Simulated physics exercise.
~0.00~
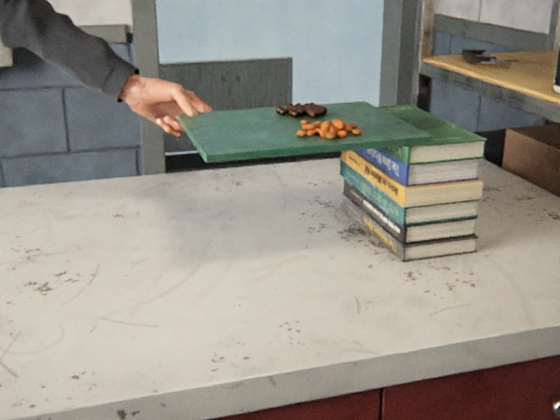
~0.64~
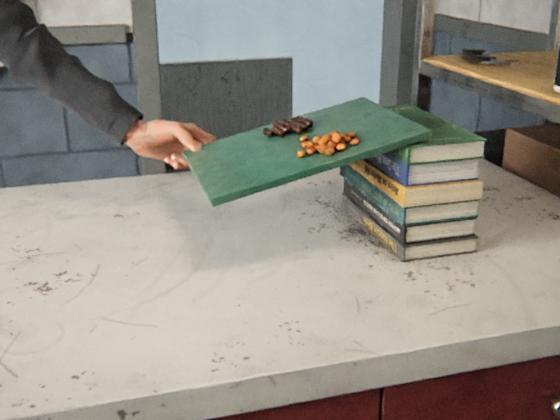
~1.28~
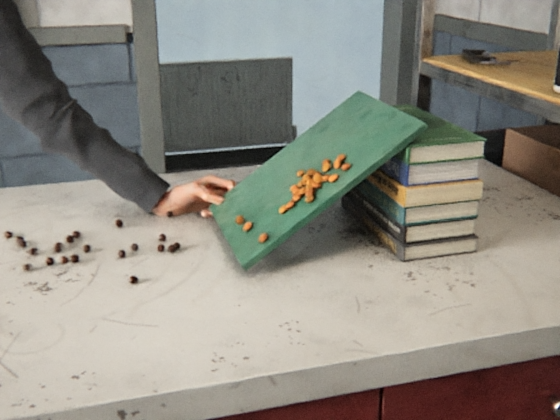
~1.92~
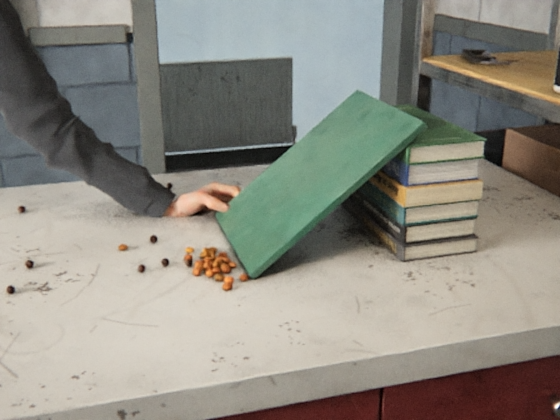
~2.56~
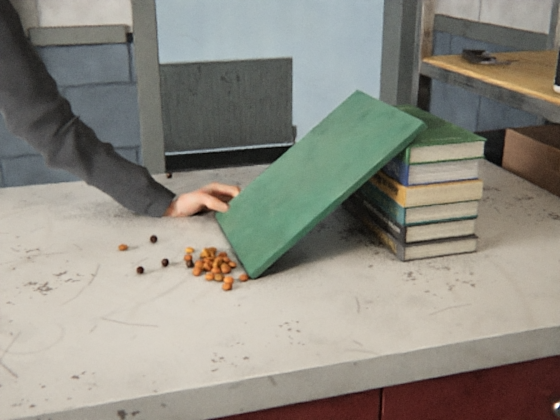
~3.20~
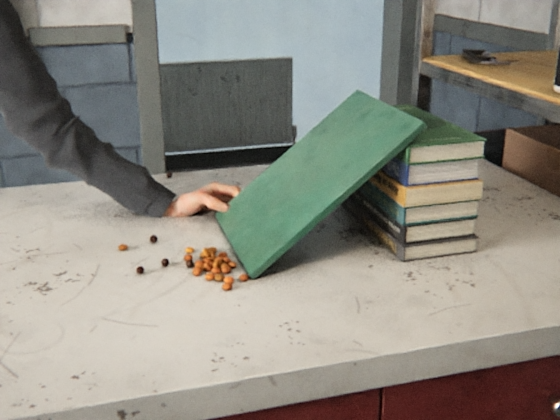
A green board carrying dark and orange-brown pieces tilts down from a stack of books as a hand lowers its left end to the counter; the dark pieces roll far left, many leaving view, while the orange-brown ones slide later and settle in a heap at its foot.
